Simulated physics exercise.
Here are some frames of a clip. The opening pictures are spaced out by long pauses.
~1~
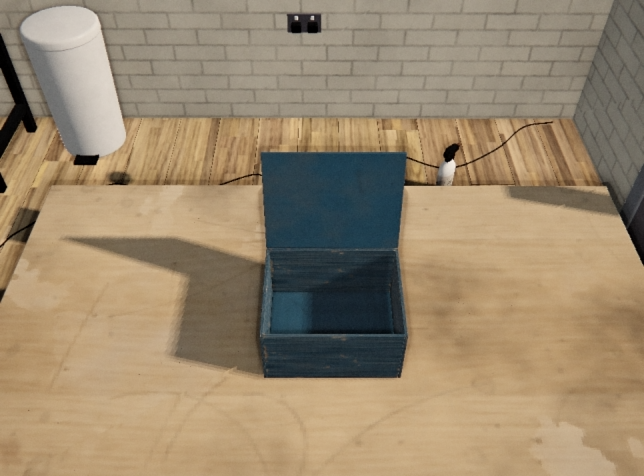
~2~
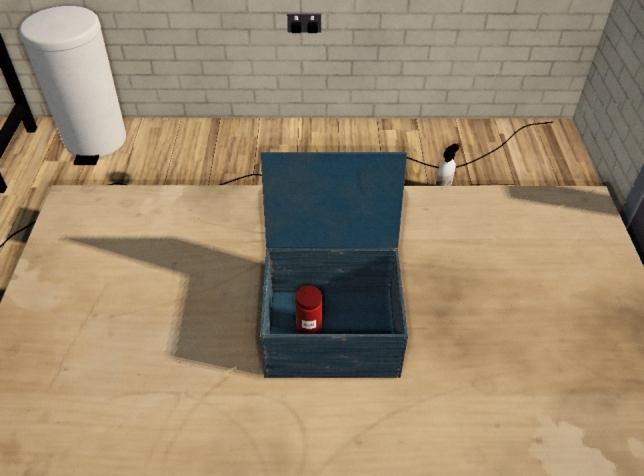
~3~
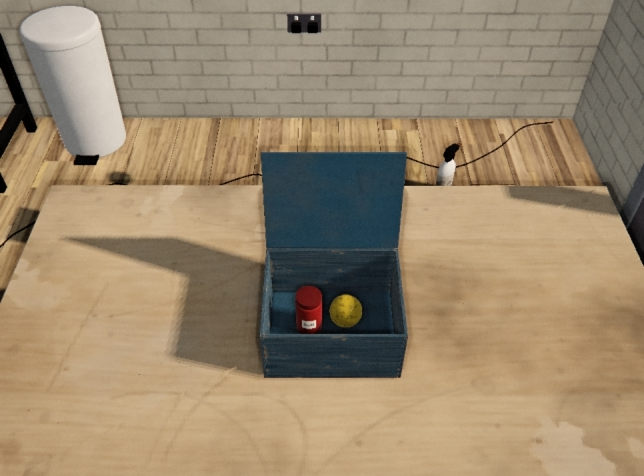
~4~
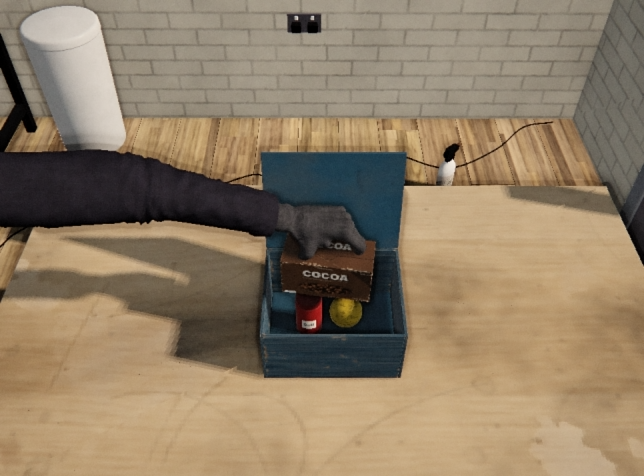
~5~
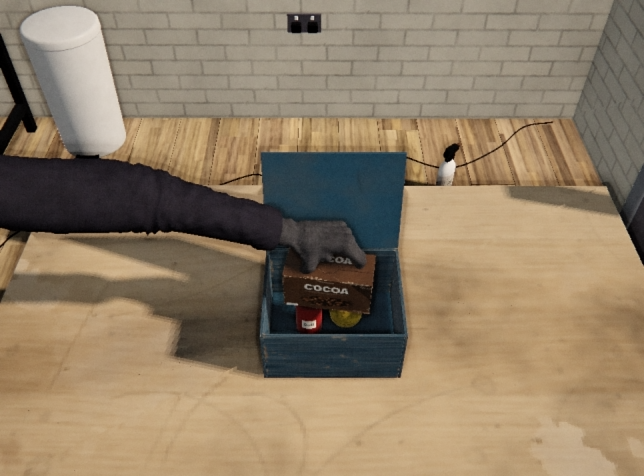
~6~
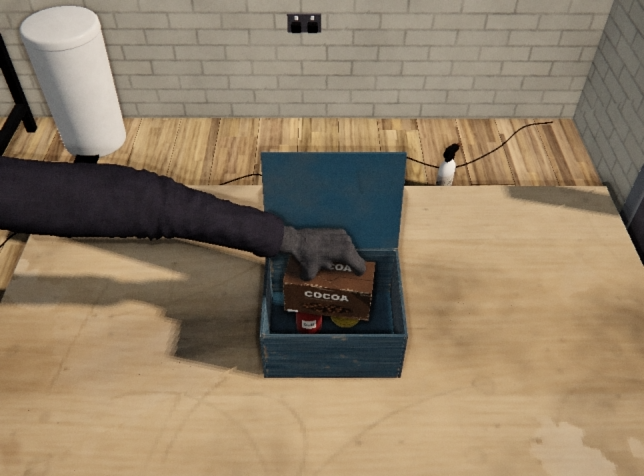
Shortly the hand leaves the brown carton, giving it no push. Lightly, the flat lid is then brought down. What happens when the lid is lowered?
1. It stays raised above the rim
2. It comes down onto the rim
2, it comes down onto the rim.
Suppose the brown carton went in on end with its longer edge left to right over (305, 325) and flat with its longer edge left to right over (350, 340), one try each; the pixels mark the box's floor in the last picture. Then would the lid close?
The first time it cannot come down, the second time it seals the box.
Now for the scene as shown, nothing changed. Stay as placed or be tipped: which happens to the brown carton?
It ends up leaning.
Then, 0.50 s on from there, brown carton on its side near (338, 320); red shaker turned 15° from how it was put; yellow ball shifted about its own width.
Then, 1.10 s on from there, lid starting down; brown carton on its side near (315, 339); yellow ball shifted a little; red shaker shifted a little.
Then, 1.60 s on from there, lid 57° above the rim; brown carton on its side near (315, 339); yellow ball shifted a little; red shaker shifted a little.
Then, 2.00 s on from there, lid 11° above the rim; brown carton on its side near (315, 339); yellow ball shifted a little; red shaker shifted a little.
In the end, lid shut; toppled in the box, brown carton; the other 2 unmoved. At the end, from the last picture's camera, brown carton near (315, 339).
